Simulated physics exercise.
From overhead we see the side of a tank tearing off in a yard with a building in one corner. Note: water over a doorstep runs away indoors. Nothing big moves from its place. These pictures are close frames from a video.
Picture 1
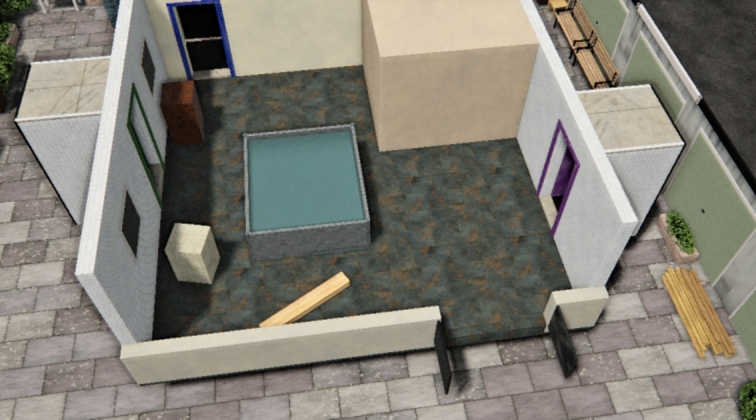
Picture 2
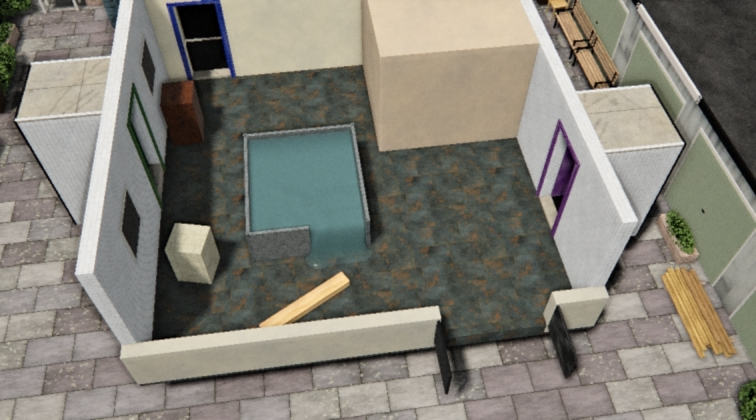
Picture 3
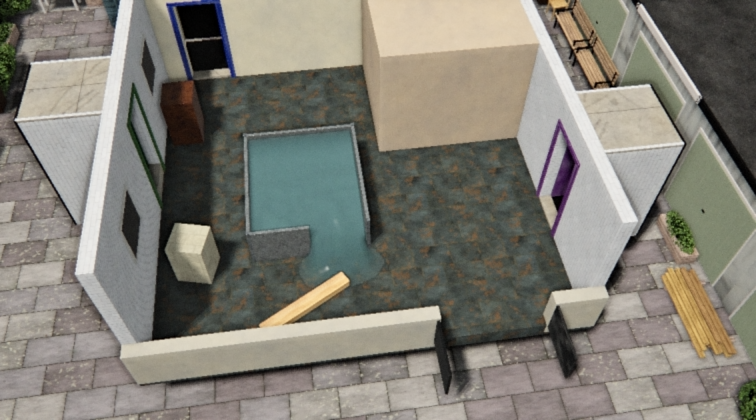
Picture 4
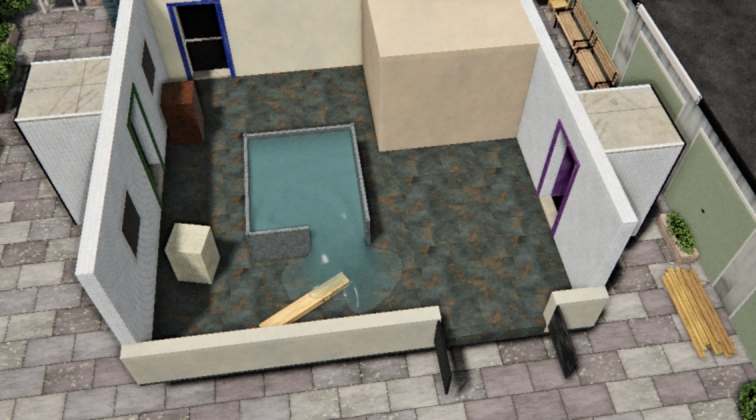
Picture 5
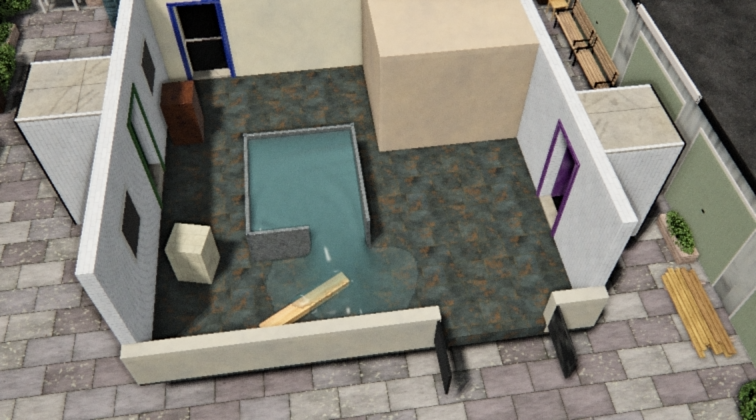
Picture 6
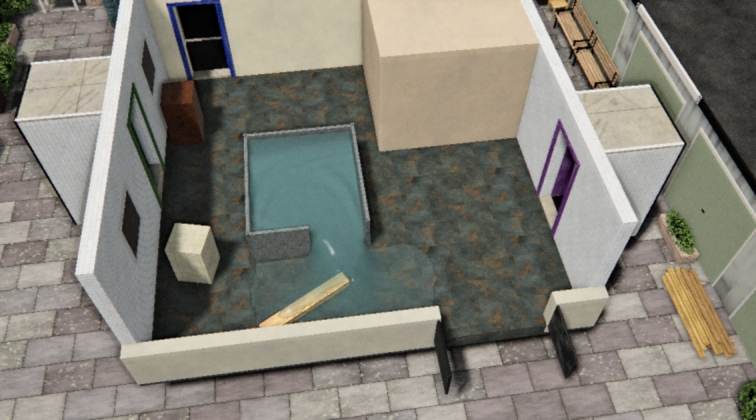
In a walled yard seen from overhead, water pouring through a gap in a tank's side and spreading around a wooden beam.
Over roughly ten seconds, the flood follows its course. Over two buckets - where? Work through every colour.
Blue door under or at two; purple door over two; green door under or at two.
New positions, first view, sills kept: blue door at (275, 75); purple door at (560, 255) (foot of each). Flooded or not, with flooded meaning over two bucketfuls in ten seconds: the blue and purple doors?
Door by door: Blue doesn't reach the mark, purple tops the limit.
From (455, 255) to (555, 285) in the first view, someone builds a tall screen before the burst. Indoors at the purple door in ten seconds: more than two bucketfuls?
Result - the purple door remains within bounds.
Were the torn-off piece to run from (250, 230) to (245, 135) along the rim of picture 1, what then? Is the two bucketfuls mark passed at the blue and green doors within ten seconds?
In short: The blue one is over; the green one floods.
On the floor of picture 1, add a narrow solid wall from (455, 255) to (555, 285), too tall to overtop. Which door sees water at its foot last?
That's the door marked blue.
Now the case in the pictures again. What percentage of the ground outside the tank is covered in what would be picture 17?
Near 30 in a hundred.
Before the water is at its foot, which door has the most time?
I pick the blue-painted one.
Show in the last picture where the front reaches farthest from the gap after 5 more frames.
The farthest wet point should be near (162, 362).
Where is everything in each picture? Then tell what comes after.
In the first frame, still water in the tank at (304, 178).
In the second frame, water pours out at (339, 240) and has run to (310, 263).
In the third frame, the front is at (322, 288), out from the gap at (339, 241).
In the fourth frame, the front is at (364, 309), out from the gap at (339, 242).
In the fifth frame, the front is at a hidden place, out from the gap at (339, 242).
In the sixth frame, water pours out at (339, 242) and has run to a hidden place.
A moment on, water covers 20 % of the floor; the blue door not reached, the purple door not reached, the green door not reached.
Next, water covers 30 % of the floor; the blue door not reached, the purple door not reached, the green door not reached.
Then, water covers 40 % of the floor; the blue door not reached, the purple door under two buckets in, the green door wet at the sill, nothing in.
Later, water covers 70 % of the floor; the blue door wet at the sill, nothing in, the purple door over two buckets in, the green door wet at the sill, nothing in.
In the end, water covers 95 % of the floor; the blue door wet at the sill, nothing in, the purple door over two buckets in, the green door wet at the sill, nothing in.
